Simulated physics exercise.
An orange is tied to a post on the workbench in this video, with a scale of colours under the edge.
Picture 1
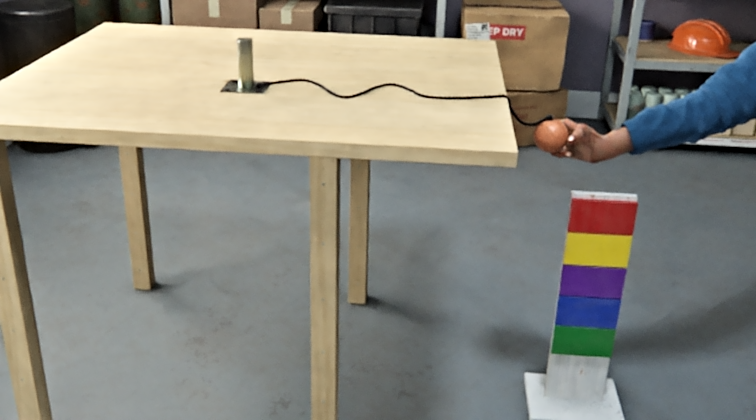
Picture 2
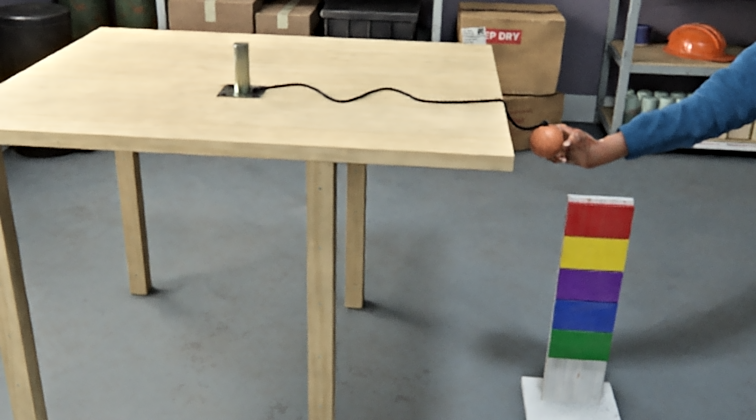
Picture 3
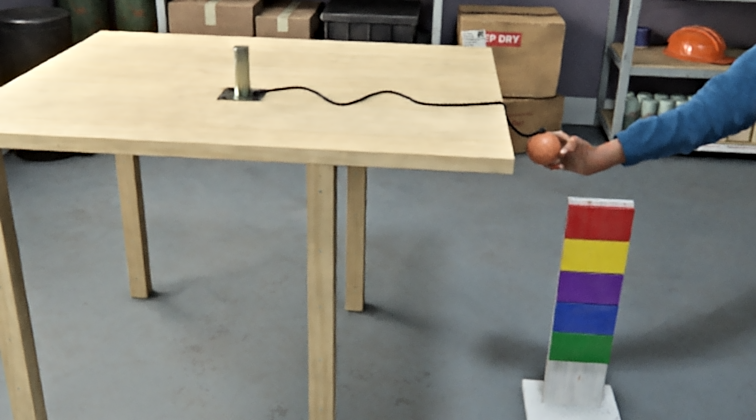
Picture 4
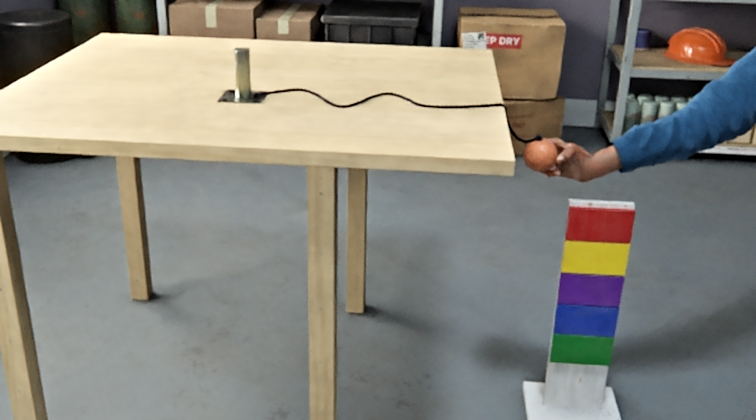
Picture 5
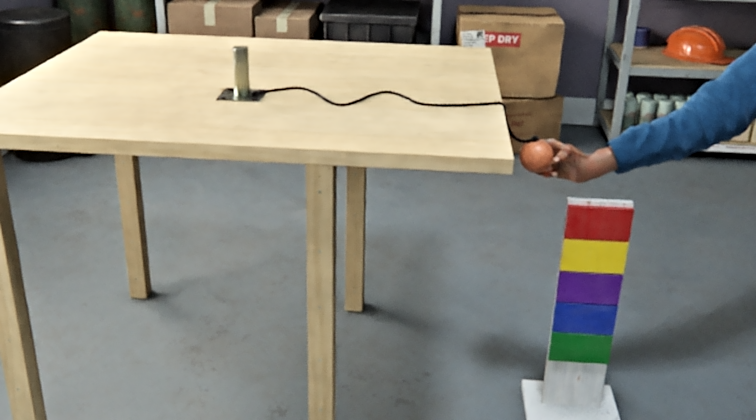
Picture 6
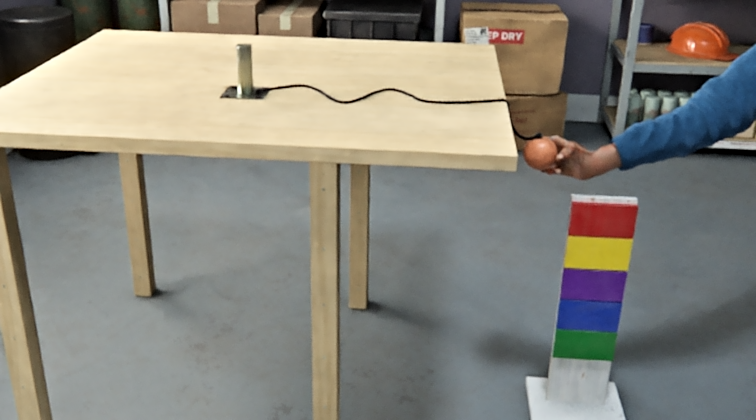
A hand holding a small orange ball, tied by a black cord to a post on the wooden table, shifted slightly left and down beside the table's edge, above an upright board of coloured bands.
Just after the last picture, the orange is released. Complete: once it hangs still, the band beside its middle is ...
... Yellow.
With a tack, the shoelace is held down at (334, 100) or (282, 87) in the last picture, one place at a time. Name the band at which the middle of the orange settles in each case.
Red, then yellow.
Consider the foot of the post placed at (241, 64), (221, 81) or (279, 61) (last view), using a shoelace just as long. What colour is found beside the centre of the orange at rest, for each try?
Going case by case, it's red, red and finally yellow.
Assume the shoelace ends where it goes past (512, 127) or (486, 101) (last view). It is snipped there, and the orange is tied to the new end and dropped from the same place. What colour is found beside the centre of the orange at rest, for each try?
First try: Red; second try: Higher than all five.
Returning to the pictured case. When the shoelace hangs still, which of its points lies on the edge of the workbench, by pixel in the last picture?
Look around (425, 101).
Soon after, orange near (465, 243); level with yellow.
Then, orange near (509, 250); level with yellow.
At rest, orange near (500, 250); level with yellow. The yellow one.
